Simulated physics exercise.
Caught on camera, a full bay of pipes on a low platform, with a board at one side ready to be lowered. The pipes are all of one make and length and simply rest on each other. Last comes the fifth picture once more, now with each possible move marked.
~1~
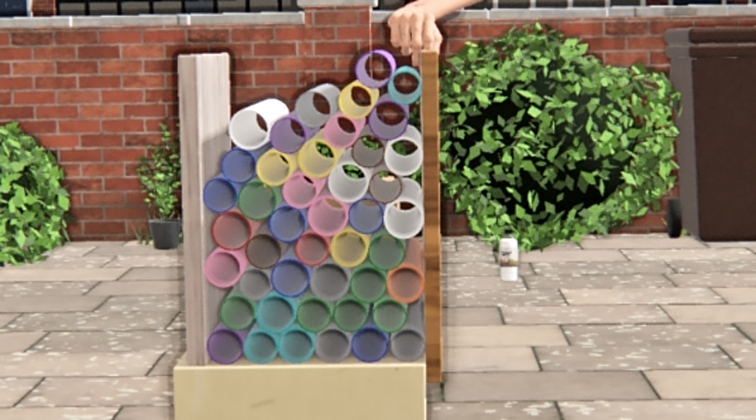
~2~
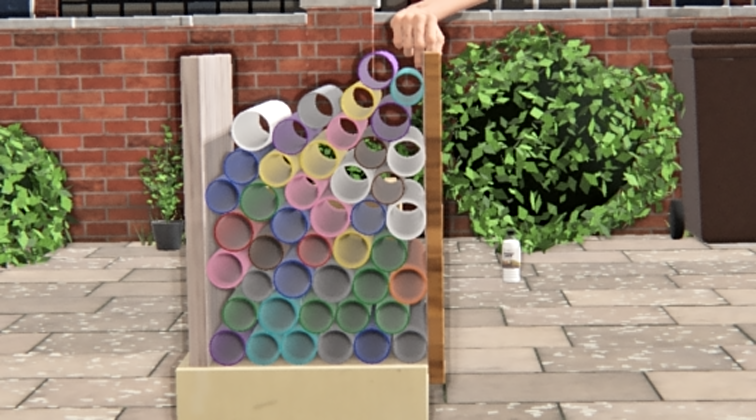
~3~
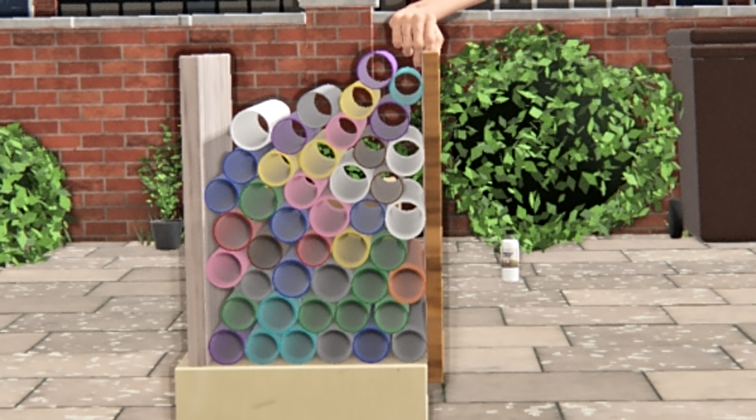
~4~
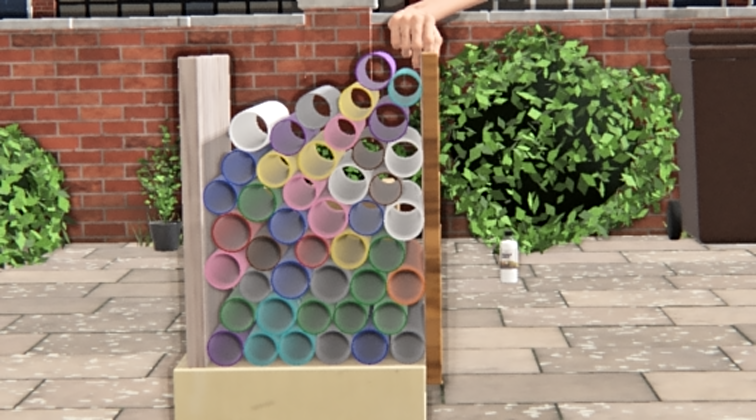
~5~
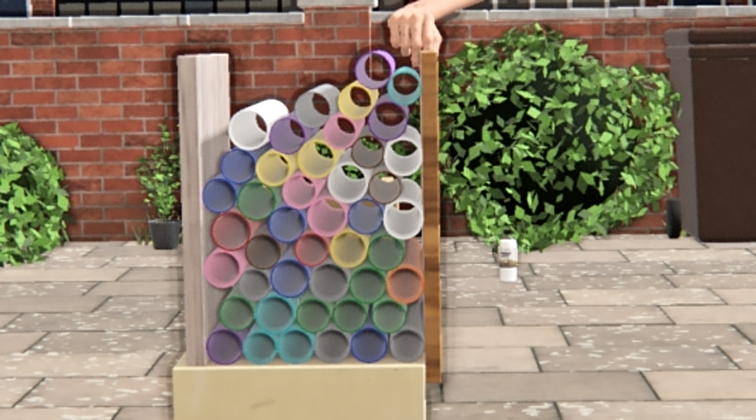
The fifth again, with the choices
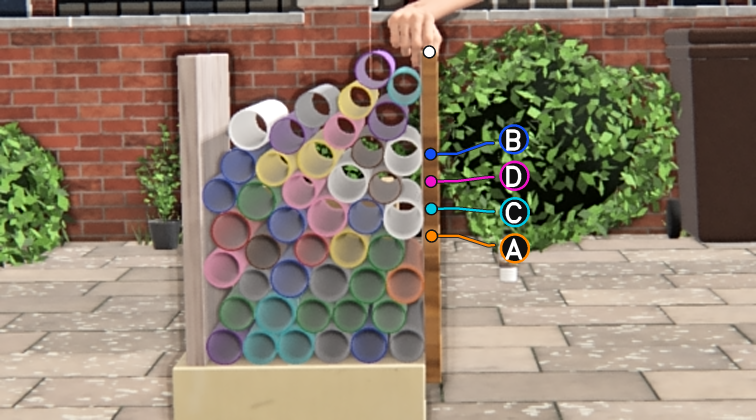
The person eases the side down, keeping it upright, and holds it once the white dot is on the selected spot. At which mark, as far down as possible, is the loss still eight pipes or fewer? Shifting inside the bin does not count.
At most to A.
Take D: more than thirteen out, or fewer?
At D, fewer than thirteen.
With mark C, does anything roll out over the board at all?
Yes.
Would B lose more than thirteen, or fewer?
It loses fewer than thirteen.
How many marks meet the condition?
Four of them.
On the marked copy, A at (432, 236); B at (431, 154); C at (431, 209); D at (431, 182); the white dot at (429, 52).
Following A. Soon after the start, top of the board (422, 138).
Later, top of the board (423, 233).
In the end, top of the board (423, 235), eight out over the board.
As for the rest, B two out over the board; C seven out over the board; D two out over the board.
